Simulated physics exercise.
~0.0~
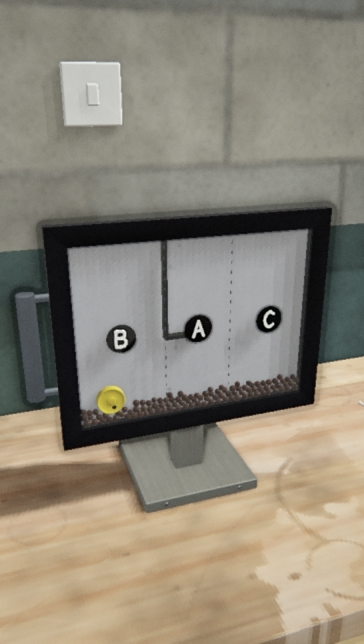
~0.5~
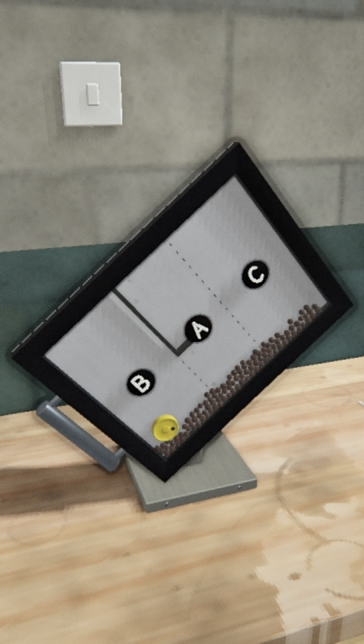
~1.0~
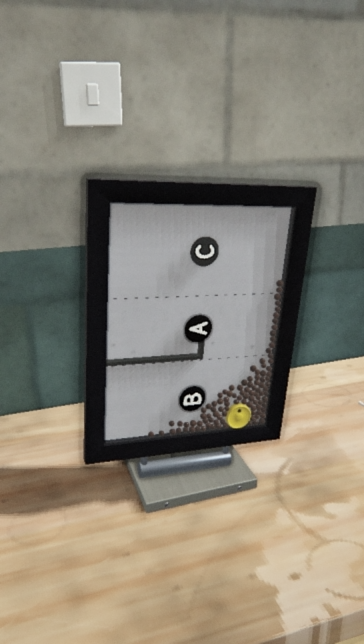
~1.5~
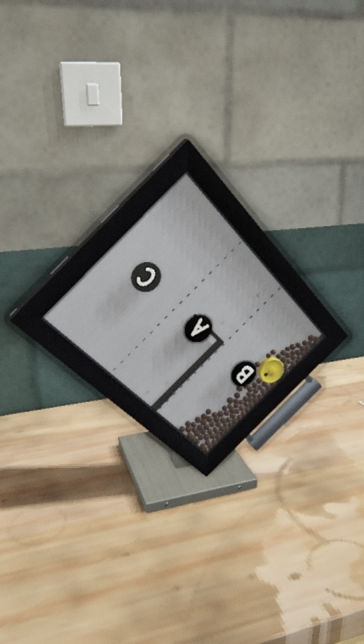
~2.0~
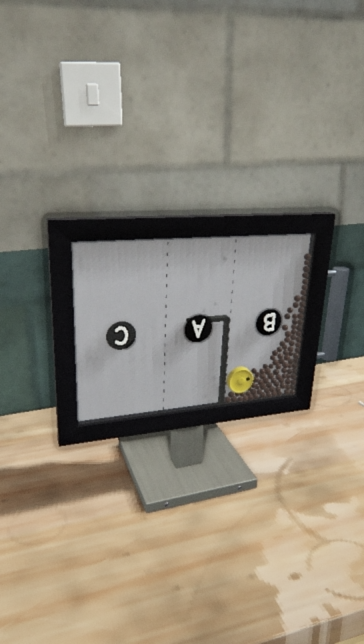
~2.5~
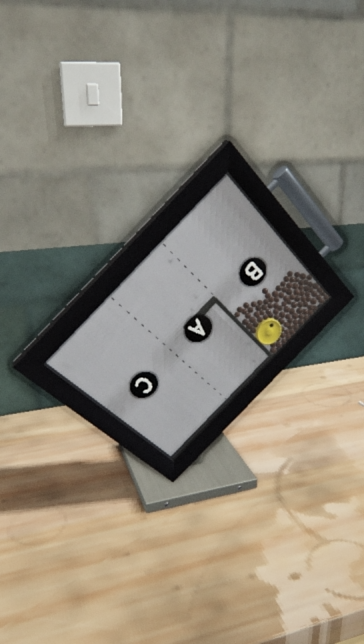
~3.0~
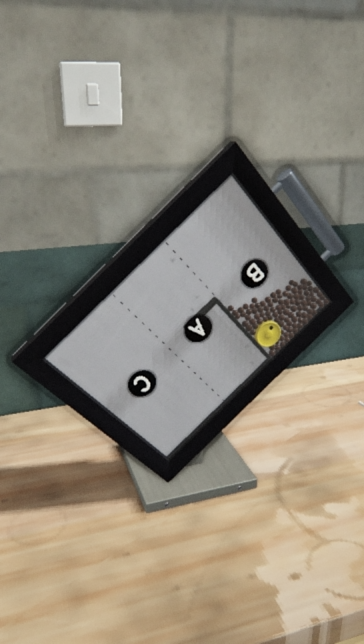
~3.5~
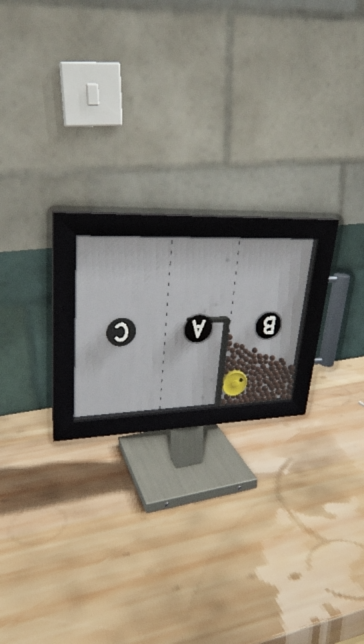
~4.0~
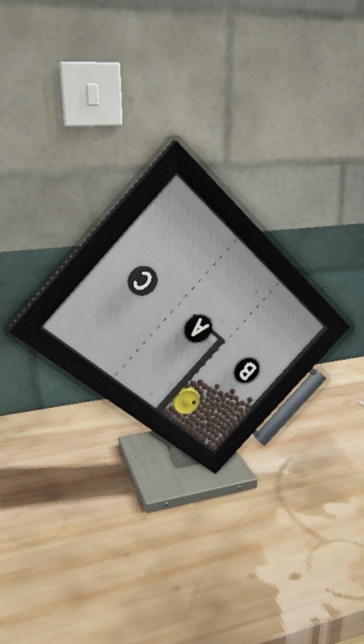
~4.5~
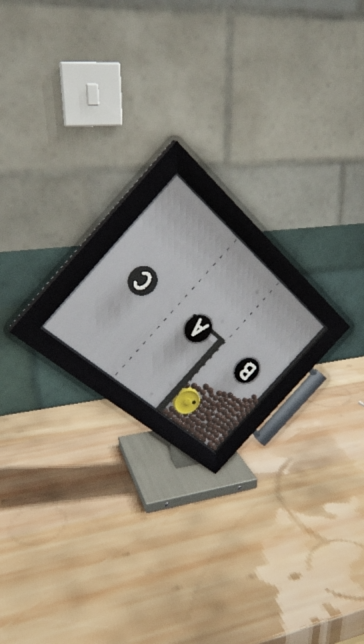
Black-framed box of dark beads and a yellow disc turning anticlockwise past upside down, pausing, then swinging partway back and resting tilted.
